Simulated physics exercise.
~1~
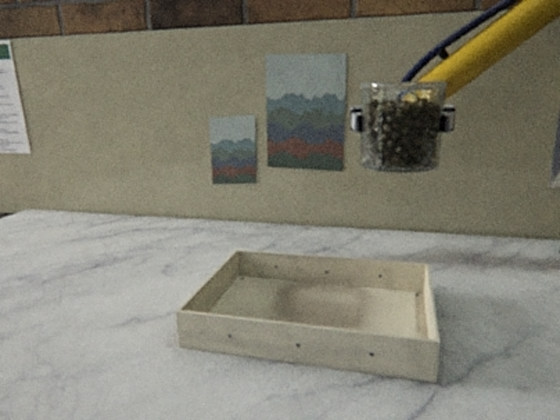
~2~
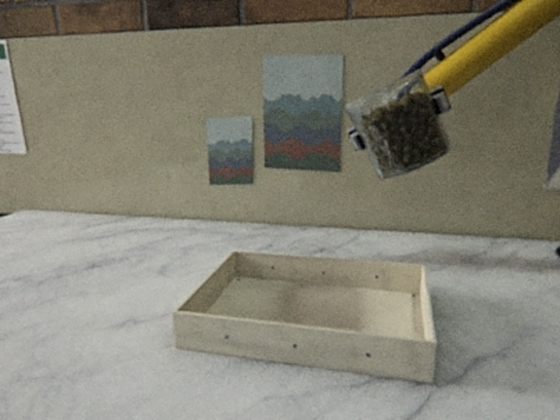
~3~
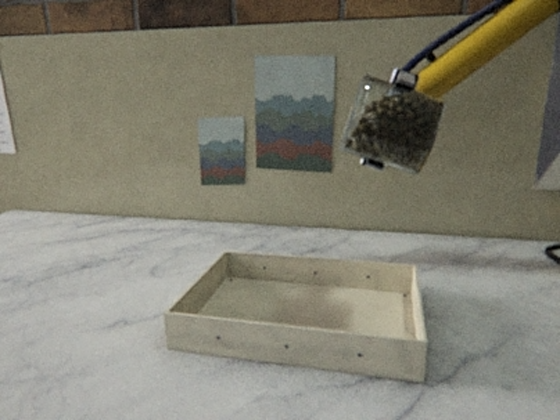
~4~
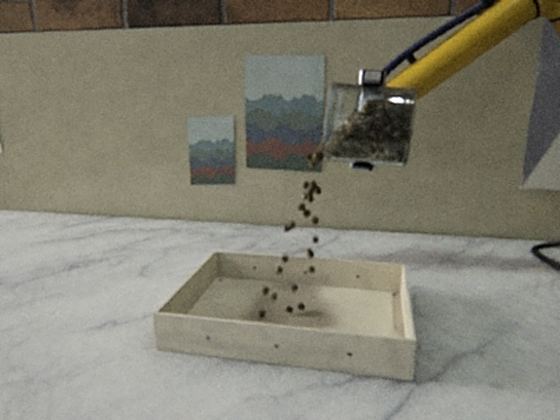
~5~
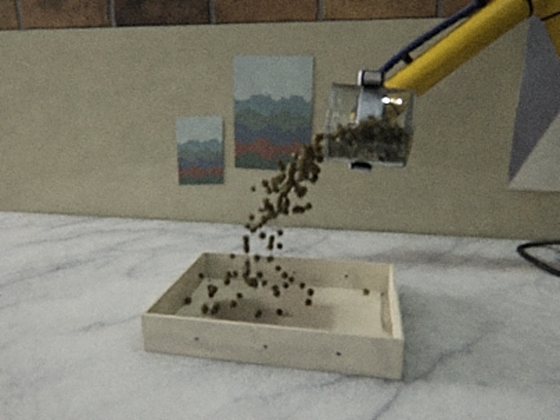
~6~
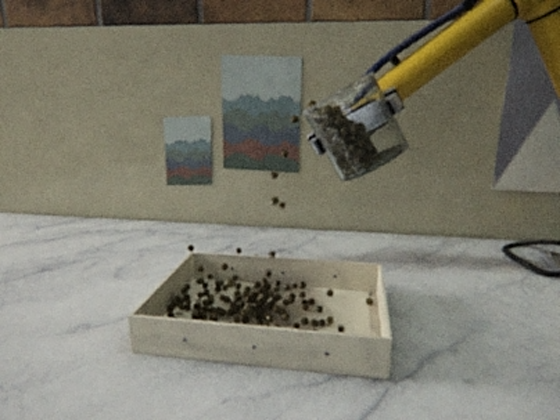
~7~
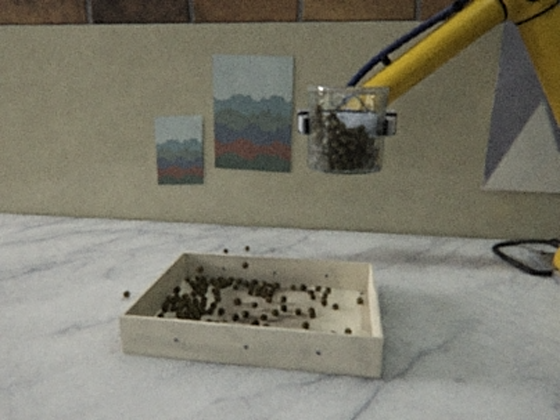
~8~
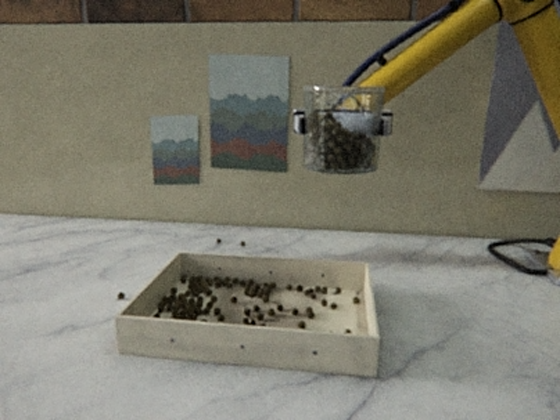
A yellow robot arm tipped a clear beaker of small dark beads over a shallow wooden tray, spilling some in a stream, then turned it upright again, leaving beads scattered across the tray, a few on the table, and many still in the beaker.
